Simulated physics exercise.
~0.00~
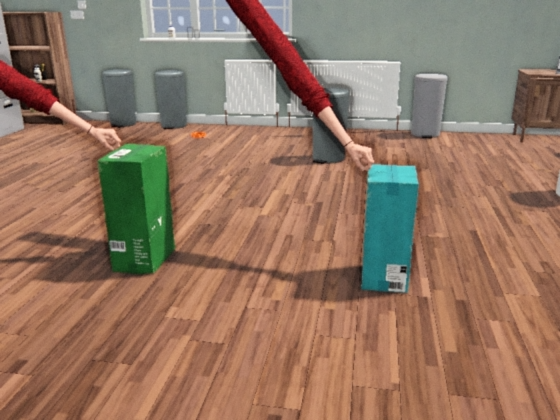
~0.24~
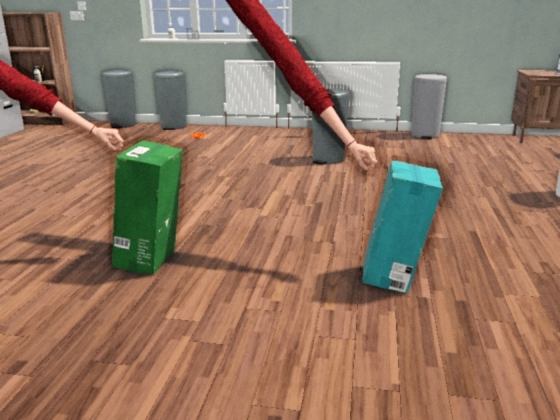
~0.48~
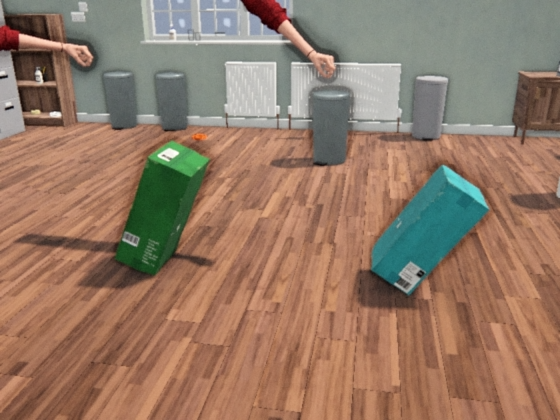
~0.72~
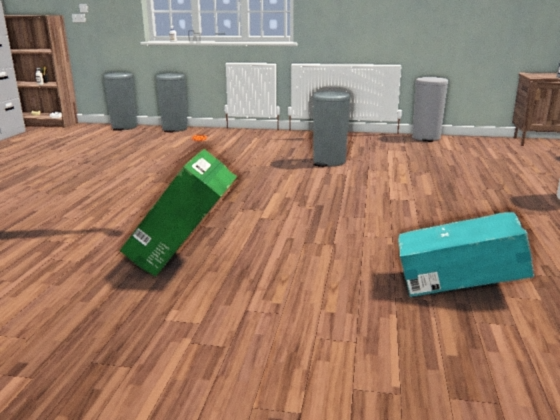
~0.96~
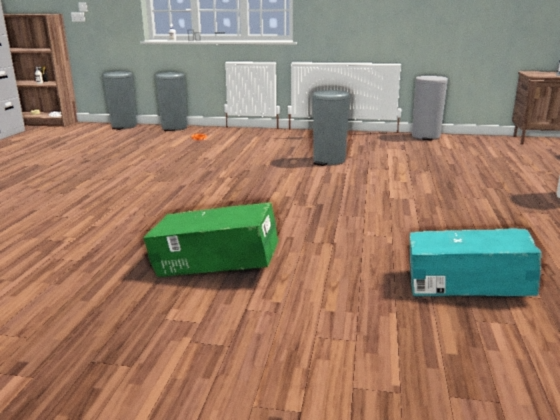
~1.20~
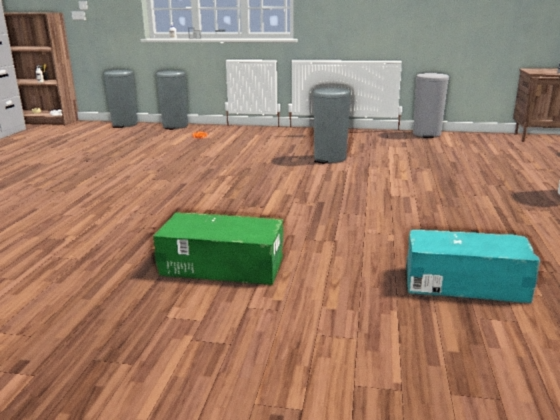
In a room with a wooden floor, a window and radiators along a green wall, two tall parcels stand upright, green on the left and turquoise on the right, each with a red-sleeved arm reaching to its top. The hands let go and draw back as both parcels lean to the right. The turquoise one tilts faster and drops onto its side first, while the green one is still partway over. The green parcel then topples to the right as well and settles. Both end up lying on their sides, with the arms gone from view.
